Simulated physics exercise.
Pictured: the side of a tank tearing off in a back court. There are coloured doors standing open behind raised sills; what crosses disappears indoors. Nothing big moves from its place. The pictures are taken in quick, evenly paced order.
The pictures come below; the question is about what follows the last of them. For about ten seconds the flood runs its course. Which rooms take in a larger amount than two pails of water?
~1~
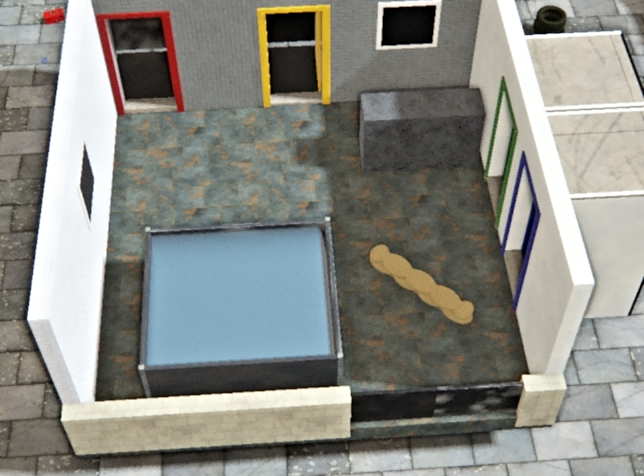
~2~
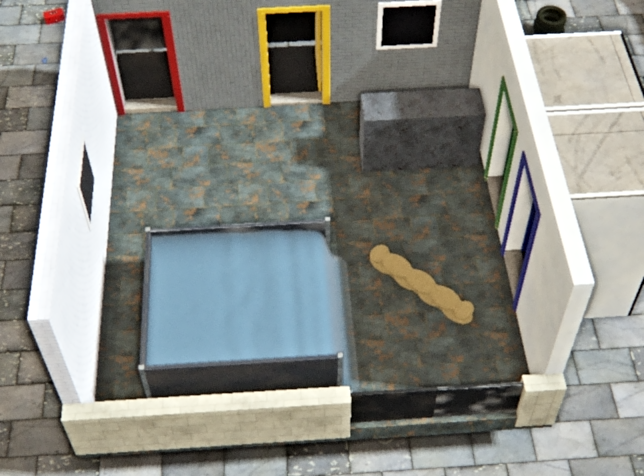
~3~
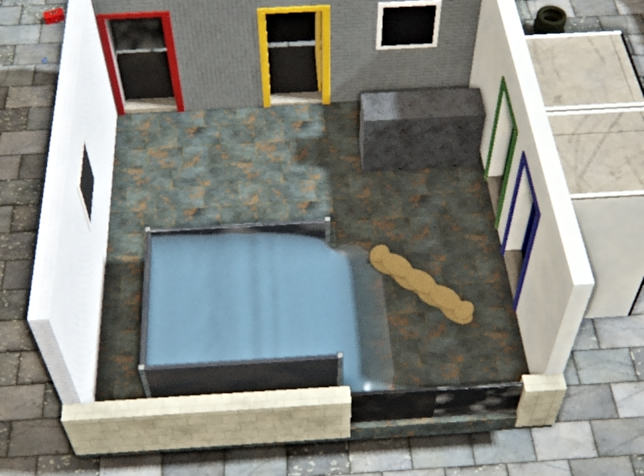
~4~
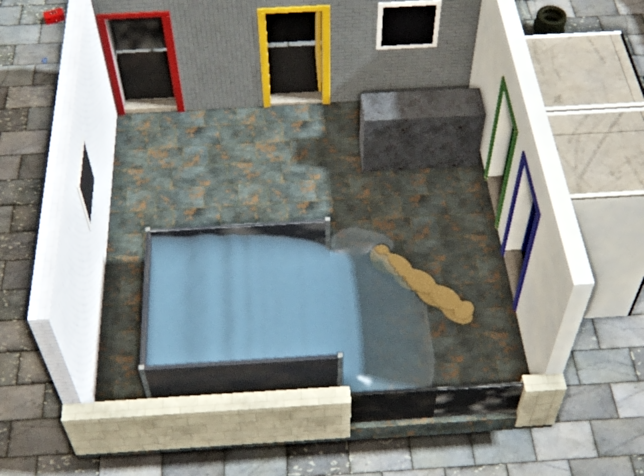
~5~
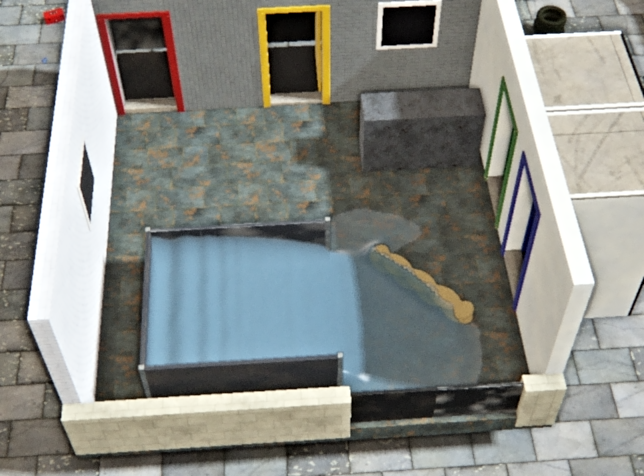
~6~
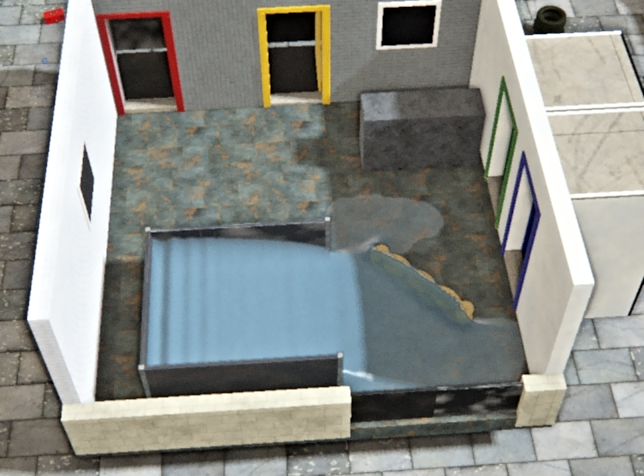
In the end blue door: Exceeds two buckets; green door: Exceeds two buckets; red door: Exceeds two buckets; yellow door: Exceeds two buckets.
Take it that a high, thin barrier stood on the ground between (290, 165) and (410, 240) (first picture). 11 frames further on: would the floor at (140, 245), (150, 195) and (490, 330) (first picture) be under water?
Log, spots one to three: Spared; spared; swamped.
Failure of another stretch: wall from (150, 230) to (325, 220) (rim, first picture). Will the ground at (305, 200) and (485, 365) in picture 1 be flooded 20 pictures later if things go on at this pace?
Order as given: Inundated, then unwetted.
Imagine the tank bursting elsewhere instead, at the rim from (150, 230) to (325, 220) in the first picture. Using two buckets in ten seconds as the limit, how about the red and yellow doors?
The red door exceeds the limit and the yellow door exceeds the limit.
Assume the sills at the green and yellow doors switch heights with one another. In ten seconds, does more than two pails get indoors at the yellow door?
Well, the yellow door remains within the limit here.
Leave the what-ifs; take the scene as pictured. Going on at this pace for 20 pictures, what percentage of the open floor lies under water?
It comes to 60 per cent.
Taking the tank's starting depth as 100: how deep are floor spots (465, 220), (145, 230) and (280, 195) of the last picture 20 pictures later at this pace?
Going in order, that's 14, 0 and 2 %.
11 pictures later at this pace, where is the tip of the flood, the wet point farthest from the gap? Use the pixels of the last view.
Near (461, 99).
A moment on, water covers 35 % of the floor; the blue door wet at the sill, nothing in, the green door wet at the sill, nothing in, the red door not reached, the yellow door not reached.
Next, water covers 45 % of the floor; the blue door over two buckets in, the green door under two buckets in, the red door not reached, the yellow door not reached.
Then, water covers 60 % of the floor; the blue door far over two buckets in, the green door over two buckets in, the red door not reached, the yellow door under two buckets in.
Later, water covers 95 % of the floor; the blue door far over two buckets in, the green door far over two buckets in, the red door over two buckets in, the yellow door over two buckets in.
In the end, water covers 95 % of the floor; the blue door far over two buckets in, the green door far over two buckets in, the red door far over two buckets in, the yellow door over two buckets in.
